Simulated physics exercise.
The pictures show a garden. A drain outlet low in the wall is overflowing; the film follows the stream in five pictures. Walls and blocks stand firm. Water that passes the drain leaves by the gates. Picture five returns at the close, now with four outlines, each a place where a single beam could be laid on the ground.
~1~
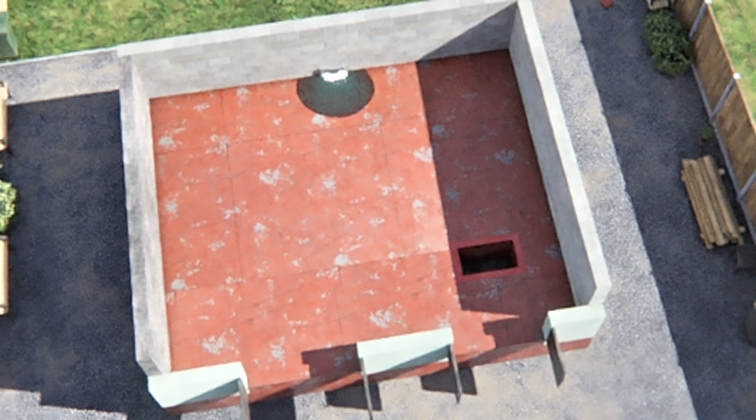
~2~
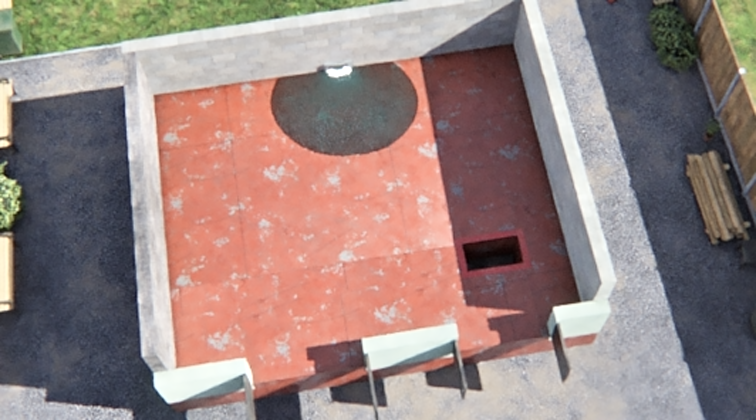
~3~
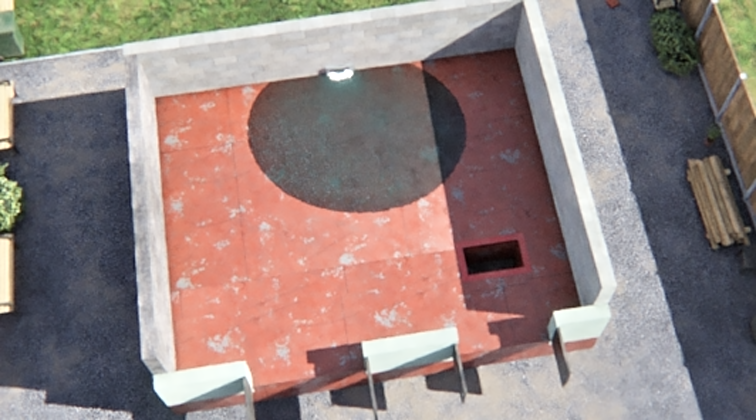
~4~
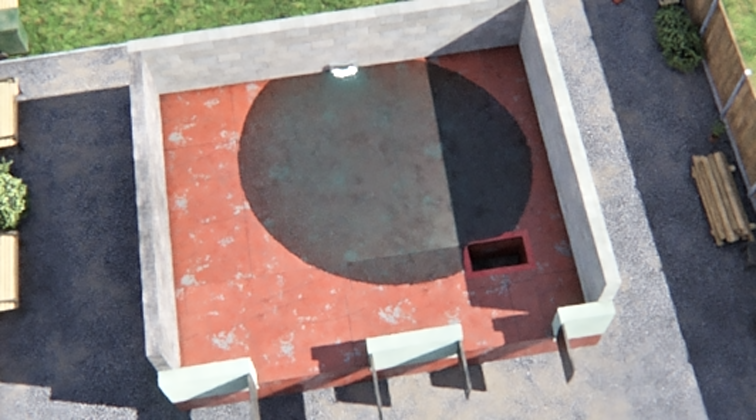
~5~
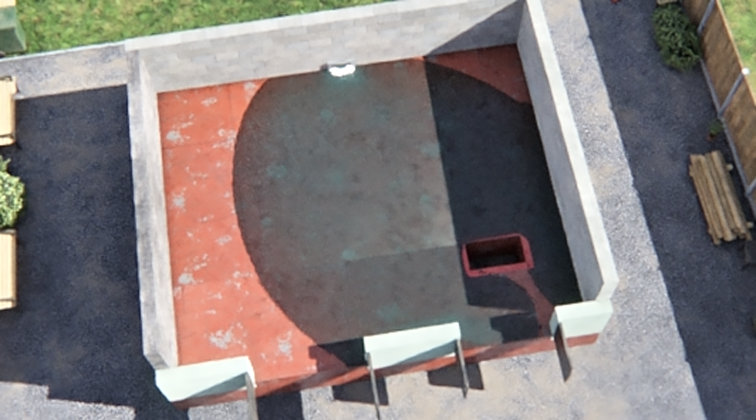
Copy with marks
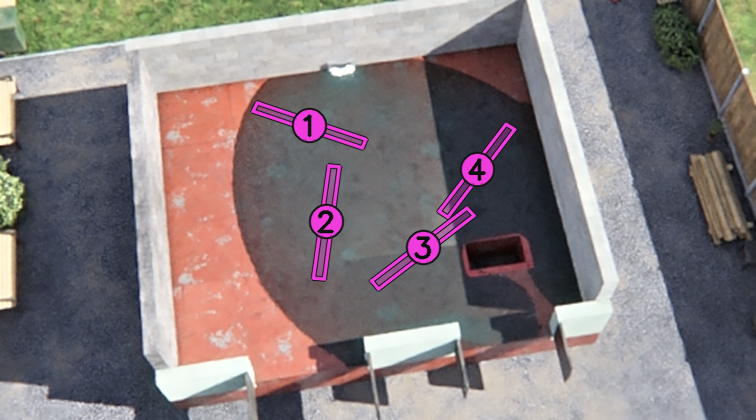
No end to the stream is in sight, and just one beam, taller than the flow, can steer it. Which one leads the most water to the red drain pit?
1 is best.
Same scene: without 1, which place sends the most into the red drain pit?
2.
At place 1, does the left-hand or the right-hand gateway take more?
The right gate.
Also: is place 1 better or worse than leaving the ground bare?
Place 1 is better.
On the marked copy, 1 from (255, 107) to (364, 143); 2 from (318, 278) to (334, 166); 3 from (375, 284) to (470, 211); 4 from (443, 214) to (510, 126).
With 1, about 41 % of the stream runs into the red drain pit, about 59 % out by the gates.
With 2, about 27 % of the stream runs into the red drain pit, about 73 % out by the gates.
With 3, about 14 % of the stream runs into the red drain pit, about 86 % out by the gates.
With 4, about 15 % of the stream runs into the red drain pit, about 85 % out by the gates.
